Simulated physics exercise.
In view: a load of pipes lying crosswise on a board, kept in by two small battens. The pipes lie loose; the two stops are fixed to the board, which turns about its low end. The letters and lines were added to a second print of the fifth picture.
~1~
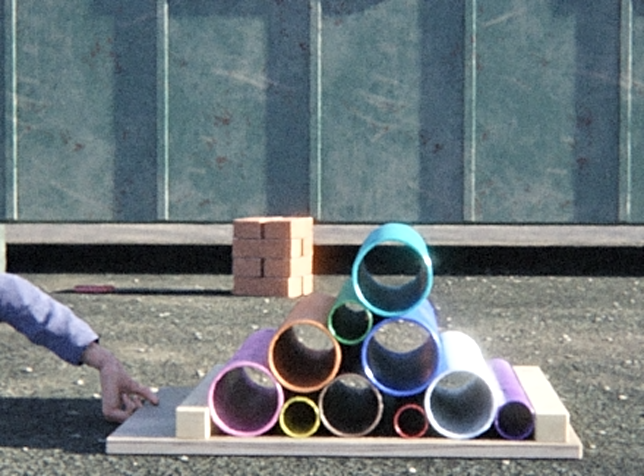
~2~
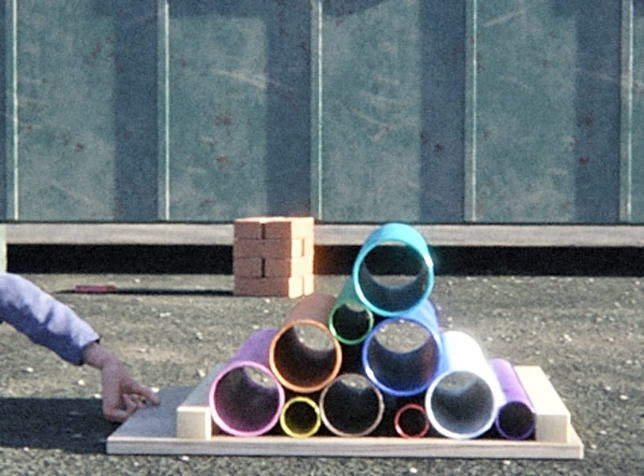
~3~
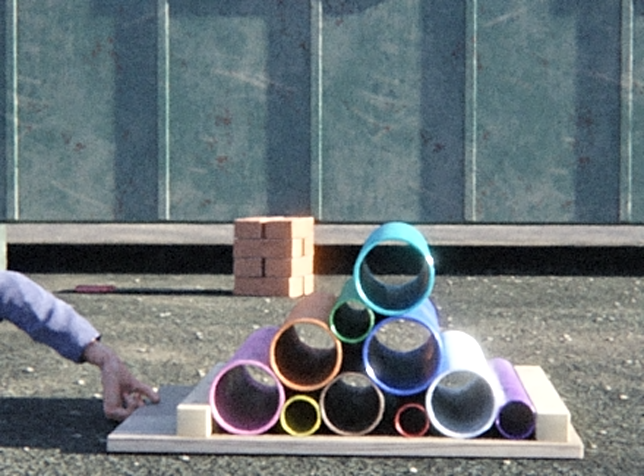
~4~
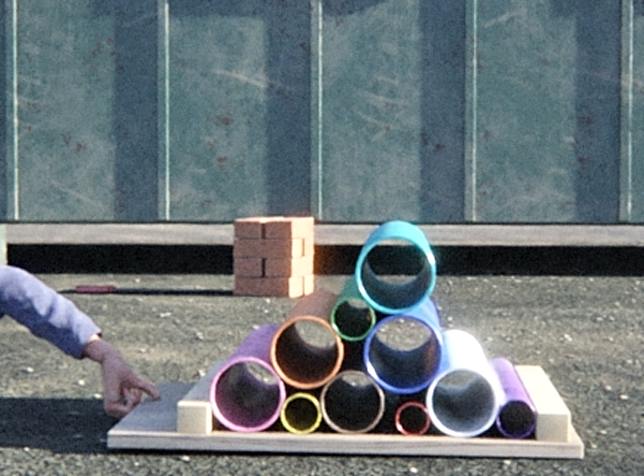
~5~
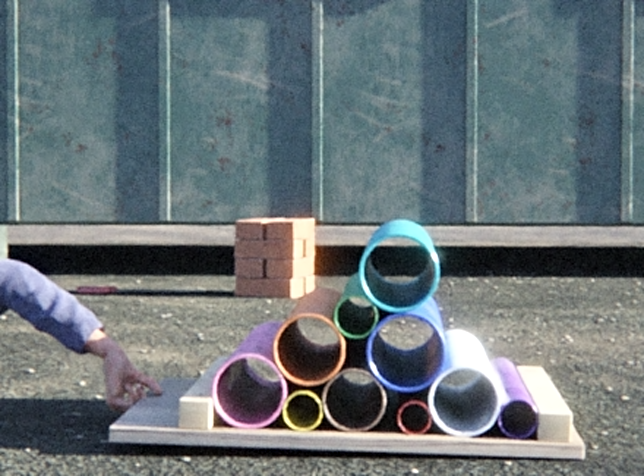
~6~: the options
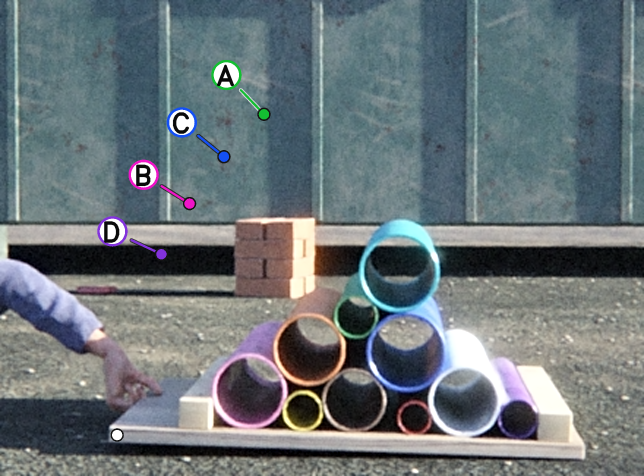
A hand at the left slightly raises the end of a board stacked with loose pipes.
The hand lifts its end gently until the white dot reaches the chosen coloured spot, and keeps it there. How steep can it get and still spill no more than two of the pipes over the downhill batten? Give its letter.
The highest mark that will do is C.
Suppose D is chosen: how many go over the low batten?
At D the number is one.
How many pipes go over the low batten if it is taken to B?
With B, one.
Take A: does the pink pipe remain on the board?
The pink pipe: Yes.
On the marked copy, A at (264, 114); B at (190, 203); C at (224, 157); D at (161, 254); the white dot at (117, 435).
Taking C. A third of the way, board at 21°.
Two thirds of the way, board at 39°.
When it is over, board at 39°, one over the low batten (turquoise).
As for the rest, A four over the low batten (blue, orange, green, turquoise); B one over the low batten (turquoise); D one over the low batten (turquoise).
